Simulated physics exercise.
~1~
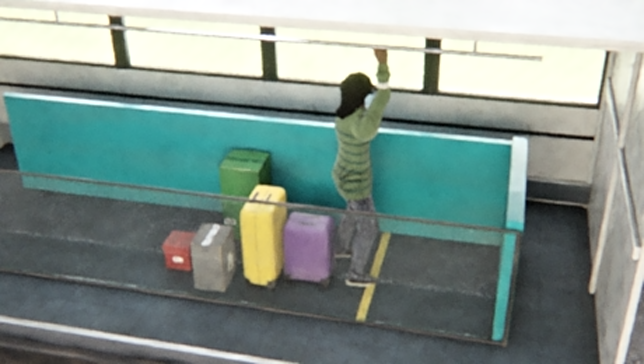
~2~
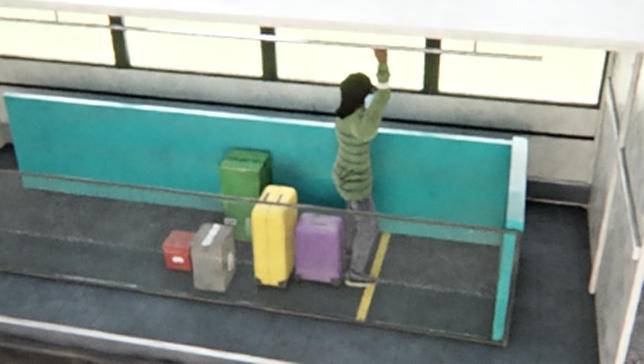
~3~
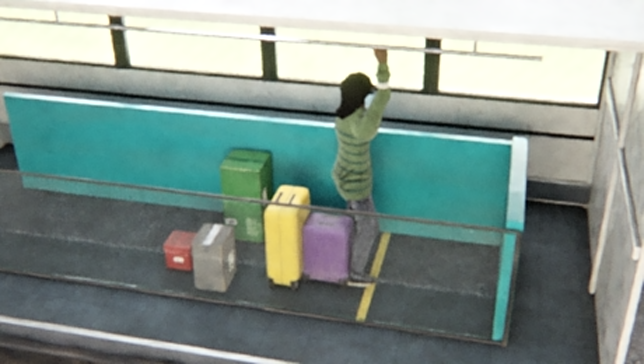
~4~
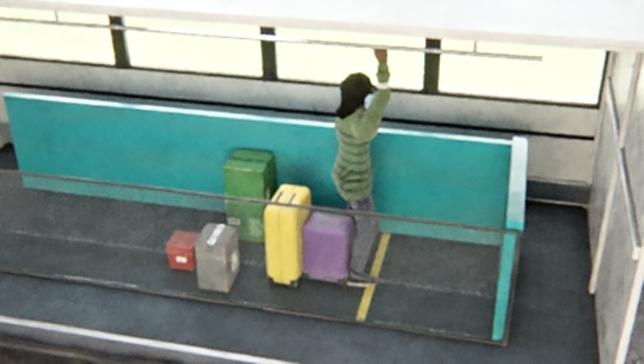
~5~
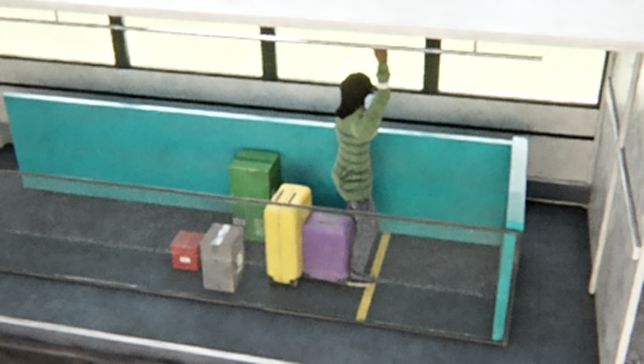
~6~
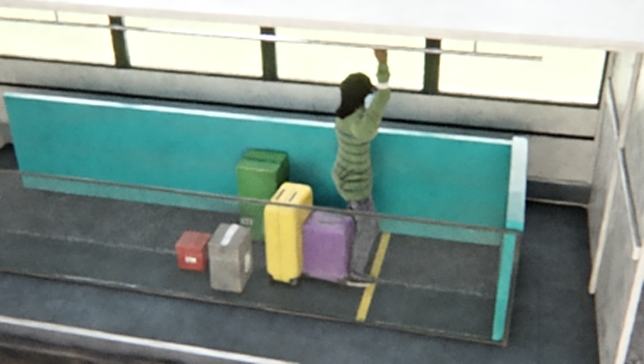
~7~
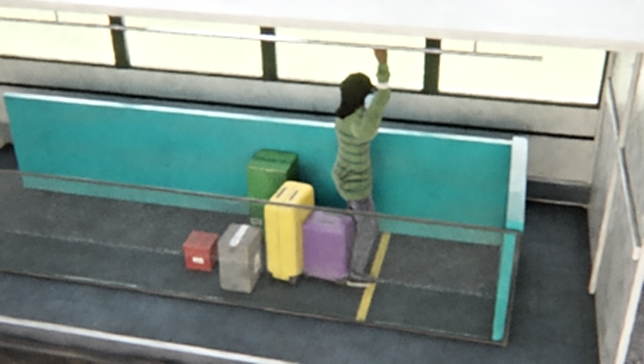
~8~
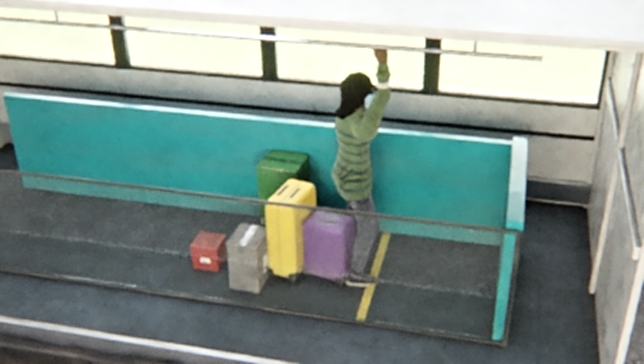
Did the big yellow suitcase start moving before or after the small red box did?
It started before the red box. The yellow suitcase rolled right near the beginning, while the red box only slid noticeably later, after the yellow one had stopped.
